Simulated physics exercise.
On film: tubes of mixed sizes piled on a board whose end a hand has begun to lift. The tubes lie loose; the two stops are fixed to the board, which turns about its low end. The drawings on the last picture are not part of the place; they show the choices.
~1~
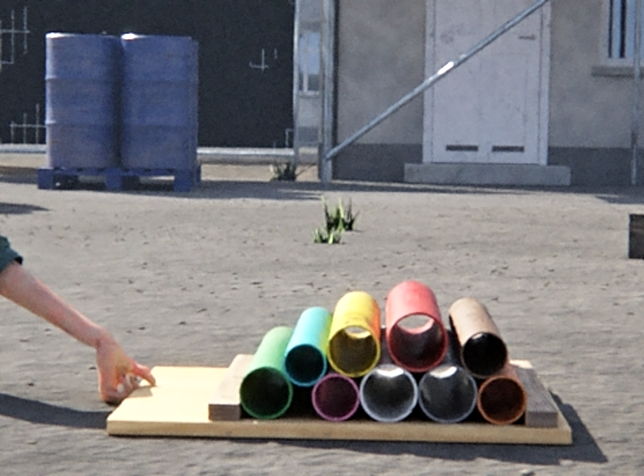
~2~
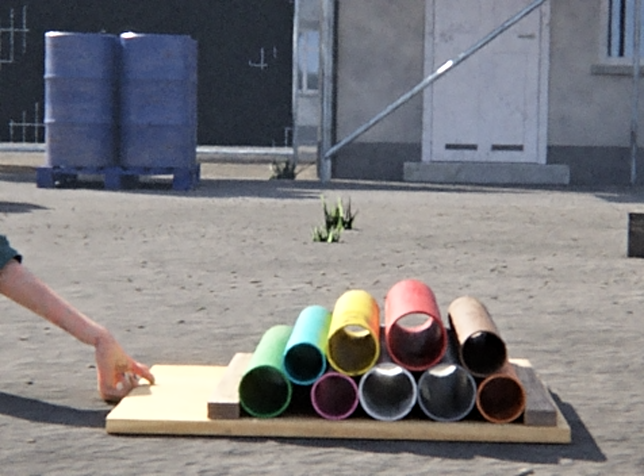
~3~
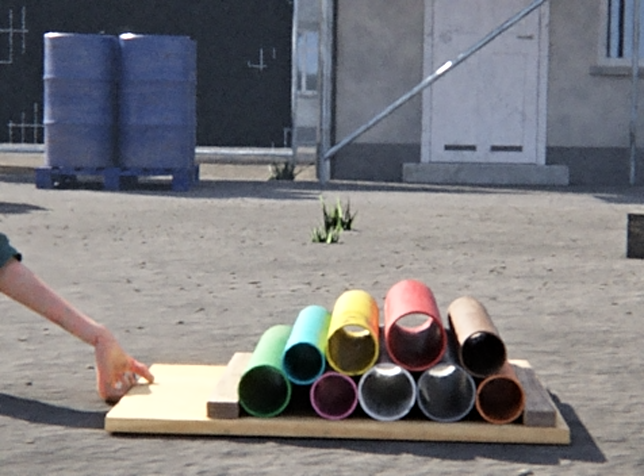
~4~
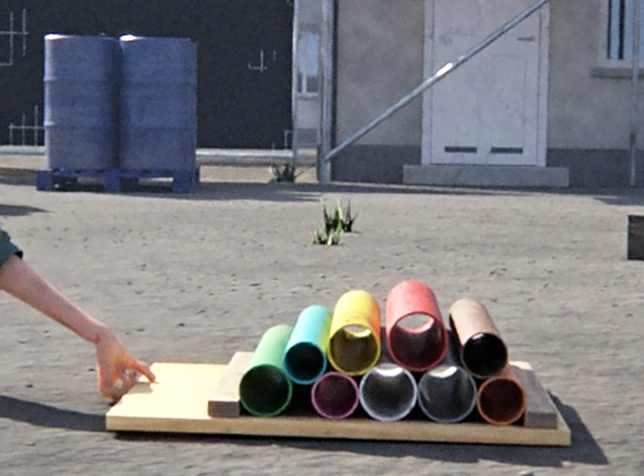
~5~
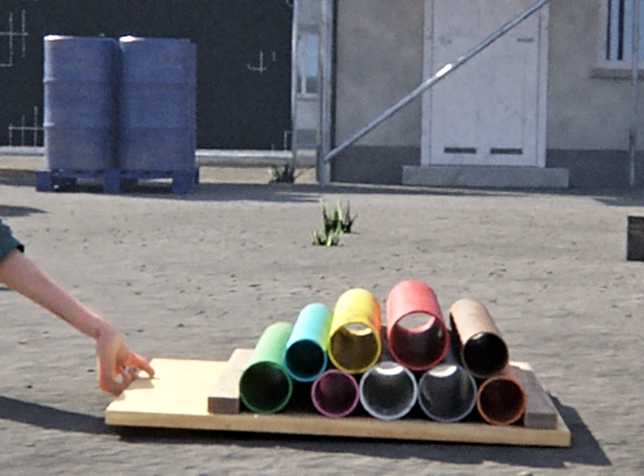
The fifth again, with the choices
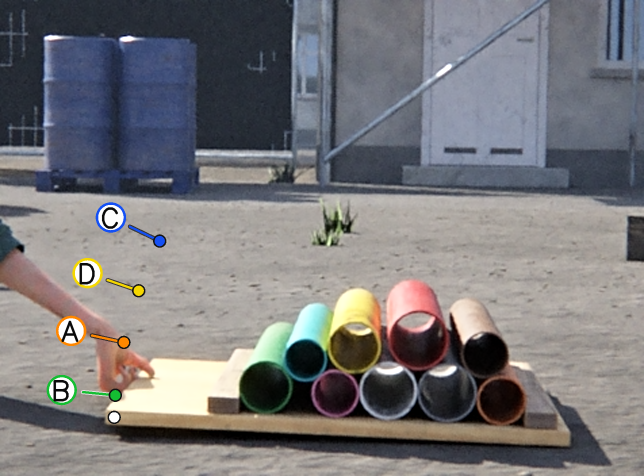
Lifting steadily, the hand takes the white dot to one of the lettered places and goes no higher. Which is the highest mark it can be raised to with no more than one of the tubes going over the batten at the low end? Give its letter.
The answer is mark C.
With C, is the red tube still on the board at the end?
Yes.
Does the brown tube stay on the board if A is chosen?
The brown tube: Yes.
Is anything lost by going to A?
No.
On the marked copy, A at (124, 342); B at (115, 395); C at (160, 241); D at (139, 291); the white dot at (114, 417).
Taking C. A third of the way, board at 16°.
Two thirds of the way, board at 25°.
When it is over, board at 25°, one over the low batten (brown).
As for the rest, A none over the low batten; B none over the low batten; D none over the low batten.
